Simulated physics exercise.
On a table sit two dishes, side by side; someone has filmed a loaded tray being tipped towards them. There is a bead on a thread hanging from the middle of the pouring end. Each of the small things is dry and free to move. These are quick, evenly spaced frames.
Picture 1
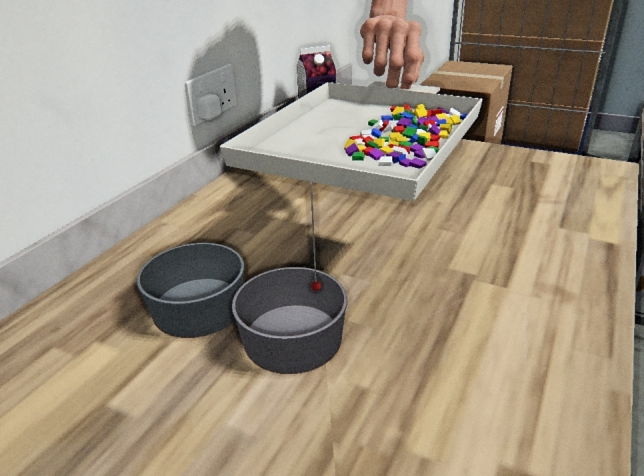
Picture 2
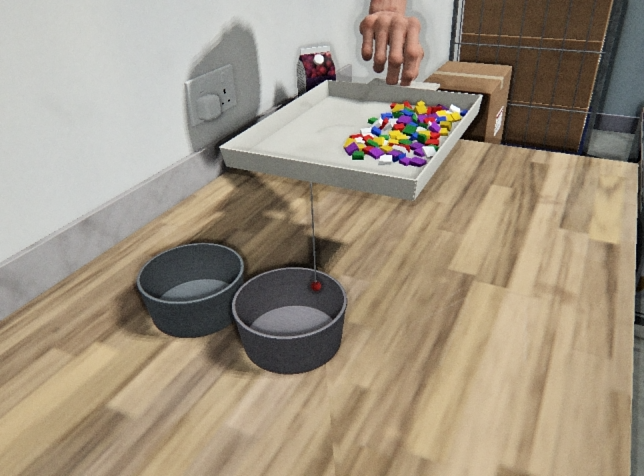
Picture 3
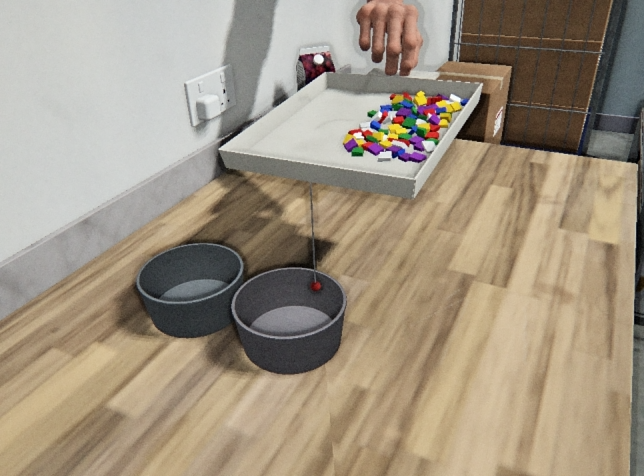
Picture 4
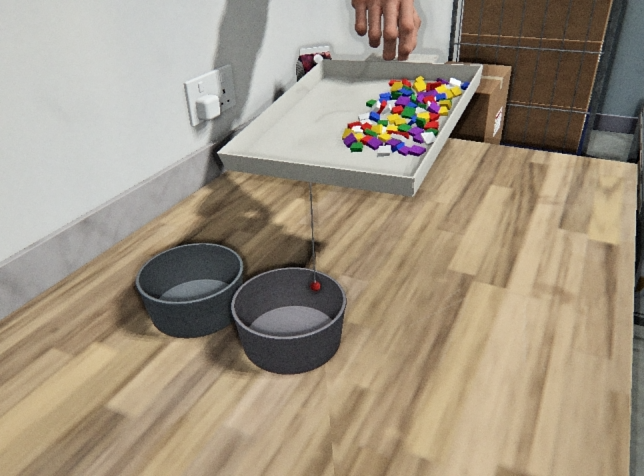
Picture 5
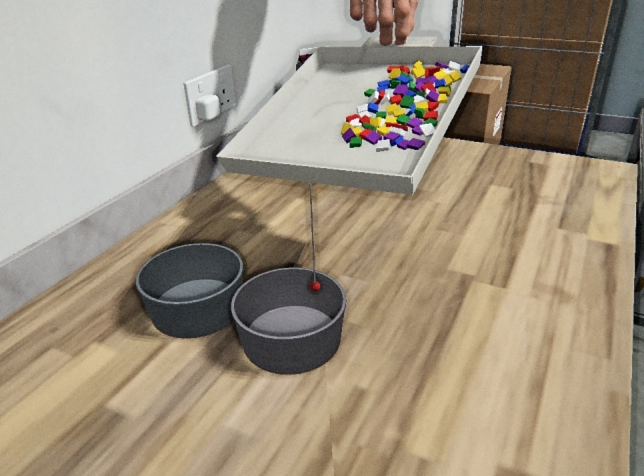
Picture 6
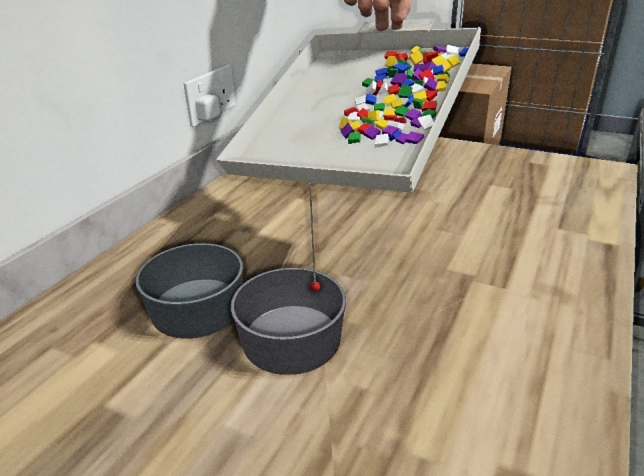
Tray of colourful small pieces tilting steadily as its far side rises beneath a hand, above two grey dishes on a wooden table.
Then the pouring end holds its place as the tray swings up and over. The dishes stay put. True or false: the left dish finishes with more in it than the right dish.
False; the right dish has more.
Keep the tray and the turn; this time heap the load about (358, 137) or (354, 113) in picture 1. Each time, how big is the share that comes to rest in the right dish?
Around 60 in a hundred the first time, around 40 in a hundred the second.
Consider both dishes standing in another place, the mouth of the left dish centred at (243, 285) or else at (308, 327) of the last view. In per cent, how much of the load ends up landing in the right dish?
10 and 0 %.
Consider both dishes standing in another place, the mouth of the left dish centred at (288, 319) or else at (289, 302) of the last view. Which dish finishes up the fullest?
Try 1 - the dish at left; try 2 - the dish at left.
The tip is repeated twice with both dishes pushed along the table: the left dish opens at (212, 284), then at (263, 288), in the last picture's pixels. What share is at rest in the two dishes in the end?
Near 80 and 70 percent respectively.
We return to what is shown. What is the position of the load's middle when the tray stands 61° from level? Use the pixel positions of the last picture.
The middle of the pieces sits at roughly (298, 159).
Just after the last frame, tray tipped steeply; almost all on the tray; just a few in the air.
A moment on, tray tipped right over; roughly two thirds on the tray; about a tenth in the right dish; about a tenth in the left dish; about a tenth outside both; just a few in the air.
Further on, tray tipped past a quarter turn; roughly two thirds in the right dish; about a tenth in the left dish; roughly a quarter outside both.
When it is over, tray tipped past a quarter turn; roughly two thirds in the right dish; about a tenth in the left dish; roughly a third outside both.
